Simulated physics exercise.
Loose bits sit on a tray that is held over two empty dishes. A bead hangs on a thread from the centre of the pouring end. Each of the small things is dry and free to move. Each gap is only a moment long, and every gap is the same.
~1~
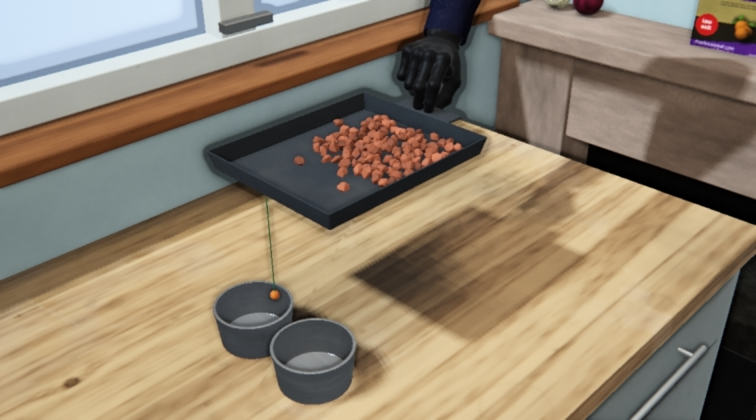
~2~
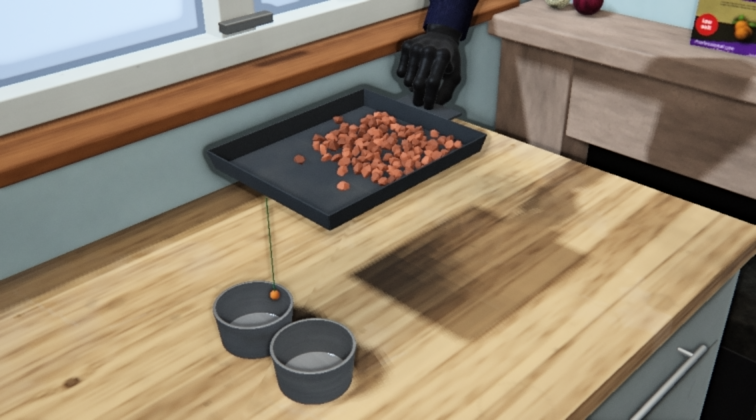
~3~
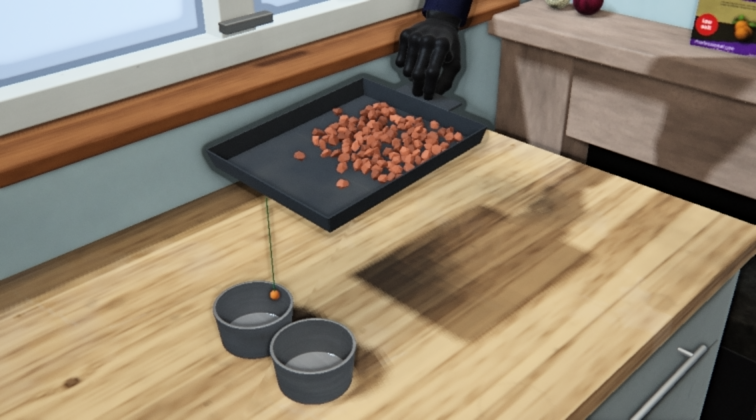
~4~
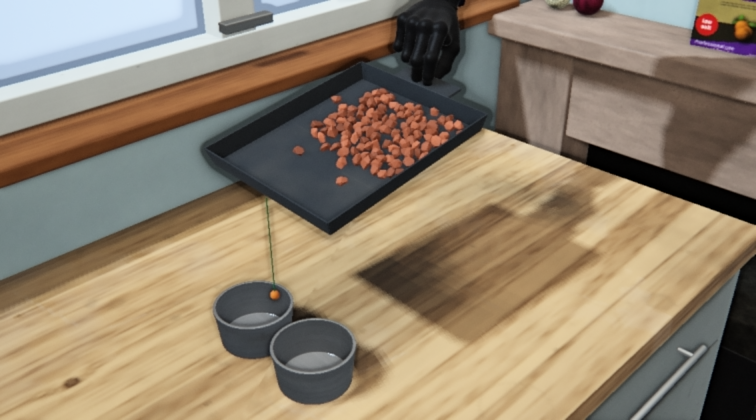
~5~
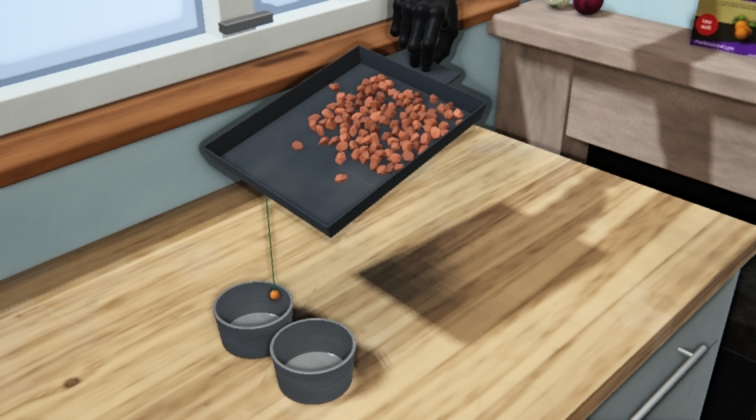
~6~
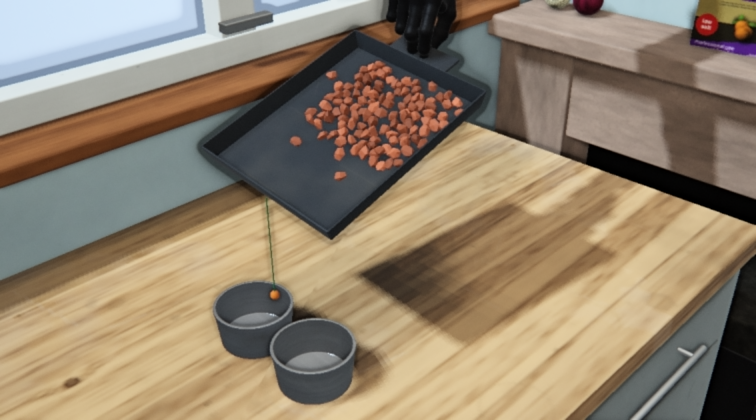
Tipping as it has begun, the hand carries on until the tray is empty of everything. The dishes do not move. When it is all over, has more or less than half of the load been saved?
More than half.
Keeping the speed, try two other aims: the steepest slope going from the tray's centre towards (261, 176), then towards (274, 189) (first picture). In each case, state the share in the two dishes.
Respectively 10 % and 30 %.
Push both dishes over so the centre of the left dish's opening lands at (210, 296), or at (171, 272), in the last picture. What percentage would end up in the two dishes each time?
It comes to near 30 per cent the first time and near 0 per cent the second time.
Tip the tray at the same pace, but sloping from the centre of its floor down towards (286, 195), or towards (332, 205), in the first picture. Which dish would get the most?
Result - first place: The right side, second place: The right side.
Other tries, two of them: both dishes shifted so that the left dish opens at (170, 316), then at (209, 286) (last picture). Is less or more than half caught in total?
The first place gets a lesser share, the second a lesser share.
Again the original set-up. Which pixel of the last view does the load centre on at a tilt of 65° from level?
Centre estimate: (318, 205).
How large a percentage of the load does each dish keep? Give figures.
I'd say the left dish holds some 0 % and the right dish some 60 %.
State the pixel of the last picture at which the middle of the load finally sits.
Last view, resting centre - approx. (309, 378).
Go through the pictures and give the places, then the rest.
The first picture shows corners of the pouring end at (214, 151) and (329, 211), level; middle of the load at (386, 148), bits of crushed brick; left dish at (224, 334); right dish at (282, 379); bead on its thread at (275, 295).
The second picture shows corners of the pouring end at (213, 151) and (329, 212), level; middle of the load at (386, 146).
The third picture shows corners of the pouring end at (212, 149) and (329, 214), tipped barely, lowest at the right corner; middle of the load at (386, 139).
The fourth picture shows corners of the pouring end at (211, 148) and (328, 218), tipped a little, lowest at the right corner; middle of the load at (385, 130).
The fifth picture shows corners of the pouring end at (209, 146) and (328, 222), tipped clearly, lowest at the right corner; middle of the load at (384, 120).
The sixth picture shows corners of the pouring end at (208, 145) and (327, 226), tipped clearly, lowest at the right corner; middle of the load at (381, 113); left dish at (224, 334); right dish at (282, 379).
Soon, tray tipped steeply; nearly all on the tray; a small part in the air.
A while on, tray tipped past a quarter turn; about a quarter on the tray; about a third in the right dish; about a quarter outside both; a small part in the air.
Towards the end, tray tipped past a quarter turn; about two thirds in the right dish; about a third outside both.
Finally, tray tipped past a quarter turn; about two thirds in the right dish; none in the left dish; about a third outside both.
